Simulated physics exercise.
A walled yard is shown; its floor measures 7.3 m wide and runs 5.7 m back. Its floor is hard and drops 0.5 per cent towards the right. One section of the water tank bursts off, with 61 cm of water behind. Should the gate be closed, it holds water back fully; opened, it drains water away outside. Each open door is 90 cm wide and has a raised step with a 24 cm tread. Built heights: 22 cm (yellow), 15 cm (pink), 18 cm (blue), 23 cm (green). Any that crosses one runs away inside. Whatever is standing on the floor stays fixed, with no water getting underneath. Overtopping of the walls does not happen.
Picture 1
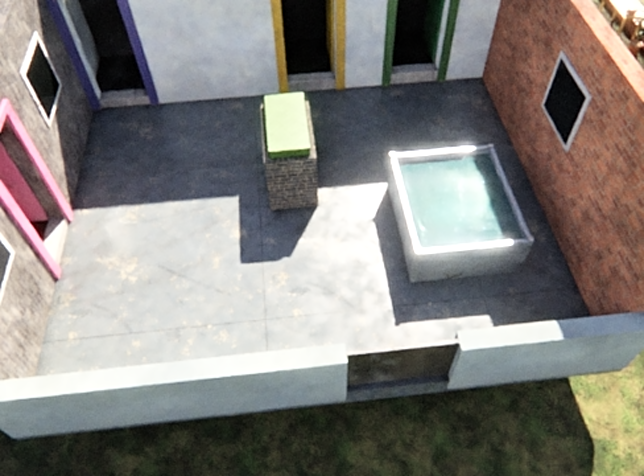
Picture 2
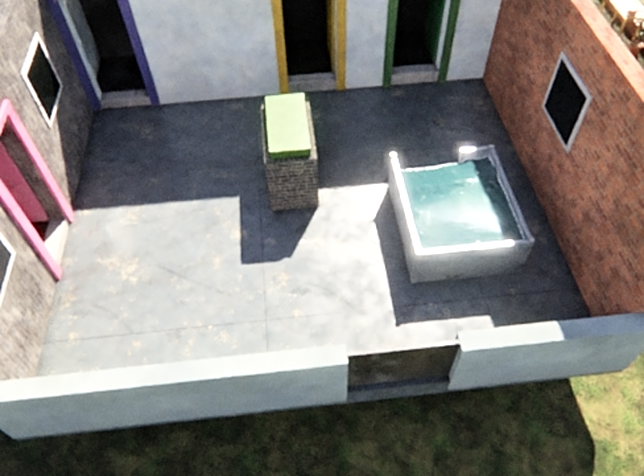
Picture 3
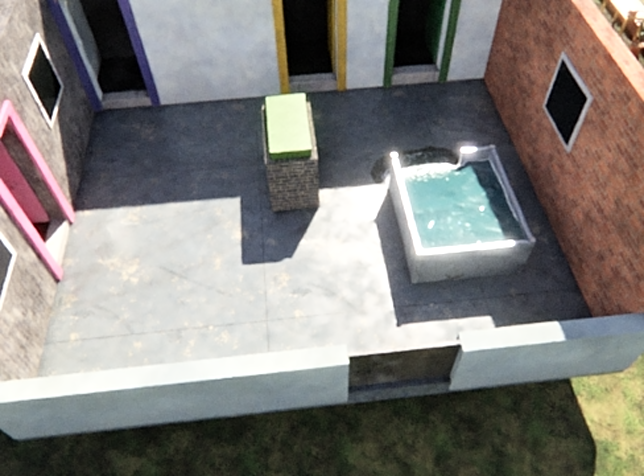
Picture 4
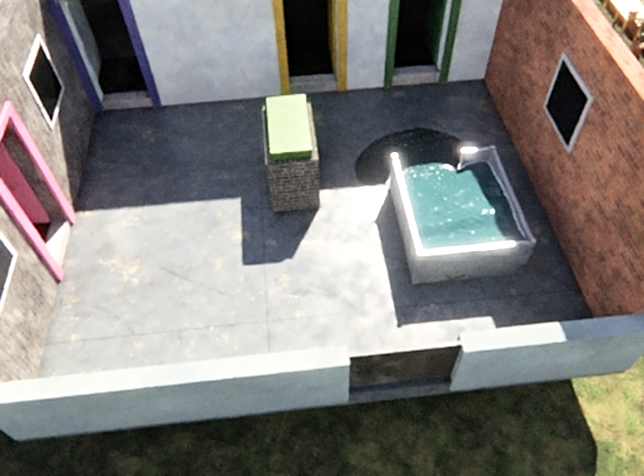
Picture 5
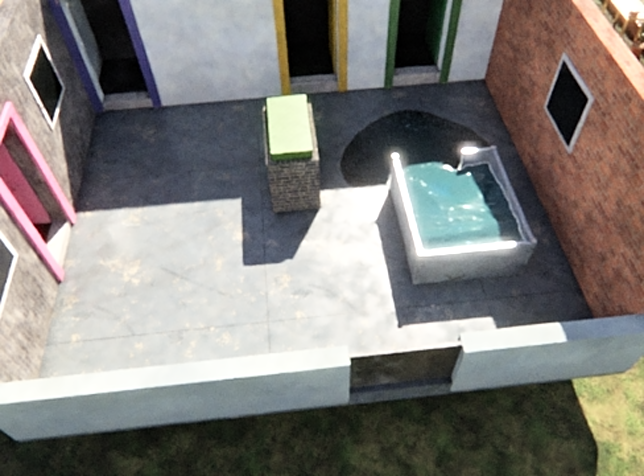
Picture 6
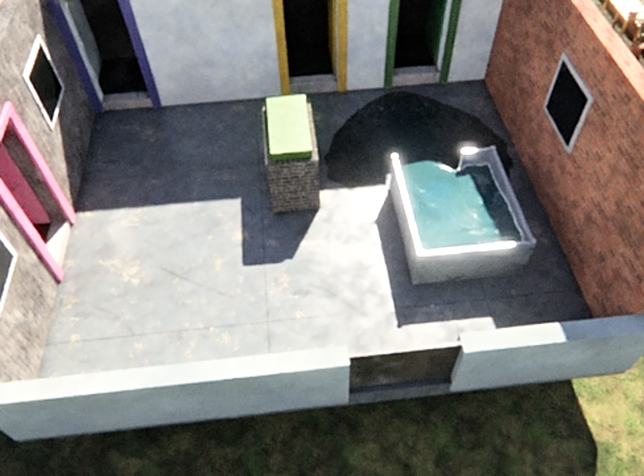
Dark water spreading across the grey floor of a walled yard from the broken far side of a white-rimmed tank.
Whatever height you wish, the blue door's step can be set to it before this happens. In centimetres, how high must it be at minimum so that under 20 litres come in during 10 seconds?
At least 5 cm or so.
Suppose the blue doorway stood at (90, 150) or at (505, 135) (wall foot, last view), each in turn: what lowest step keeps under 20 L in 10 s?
In turn: About 7.0 cm, about 5.5 cm.
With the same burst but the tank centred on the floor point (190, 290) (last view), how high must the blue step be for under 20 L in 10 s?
22 cm or thereabouts.
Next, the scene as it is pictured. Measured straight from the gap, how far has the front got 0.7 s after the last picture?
I make it some 3.0 m.
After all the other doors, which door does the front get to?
Pink, last of all.
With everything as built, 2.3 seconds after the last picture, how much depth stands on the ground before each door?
Yellow door 14 cm, pink door 0 cm, blue door 3 cm, green door 20 cm.
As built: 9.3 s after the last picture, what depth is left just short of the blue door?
It works out to about 6.0 centimetres deep.
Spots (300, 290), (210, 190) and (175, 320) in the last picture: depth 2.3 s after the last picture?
Around 0 cm, 0 cm and 0 cm.
Then, 0.7 s after the last picture water covers 20 % of the floor, deepest (28 cm) near (412, 180); it has not reached the blue door.
Then, 2.3 s after the last picture water covers 30 % of the floor, deepest (22 cm) near (481, 82); 3 cm at the blue door, 0 litres in over its 18 cm step.
Then, 9.3 s after the last picture water covers 95 % of the floor, deepest (8 cm) near (596, 336); 6 cm at the blue door, 0 litres in over its 18 cm step.
At the blue door as built, the water peaked near 8 cm, 6.7 s after the last picture.
With a step of 4.5 cm, 28 litres would have come in within the 10 s; with 6.5 cm, 9 litres. So under 20 litres takes about 5 cm.
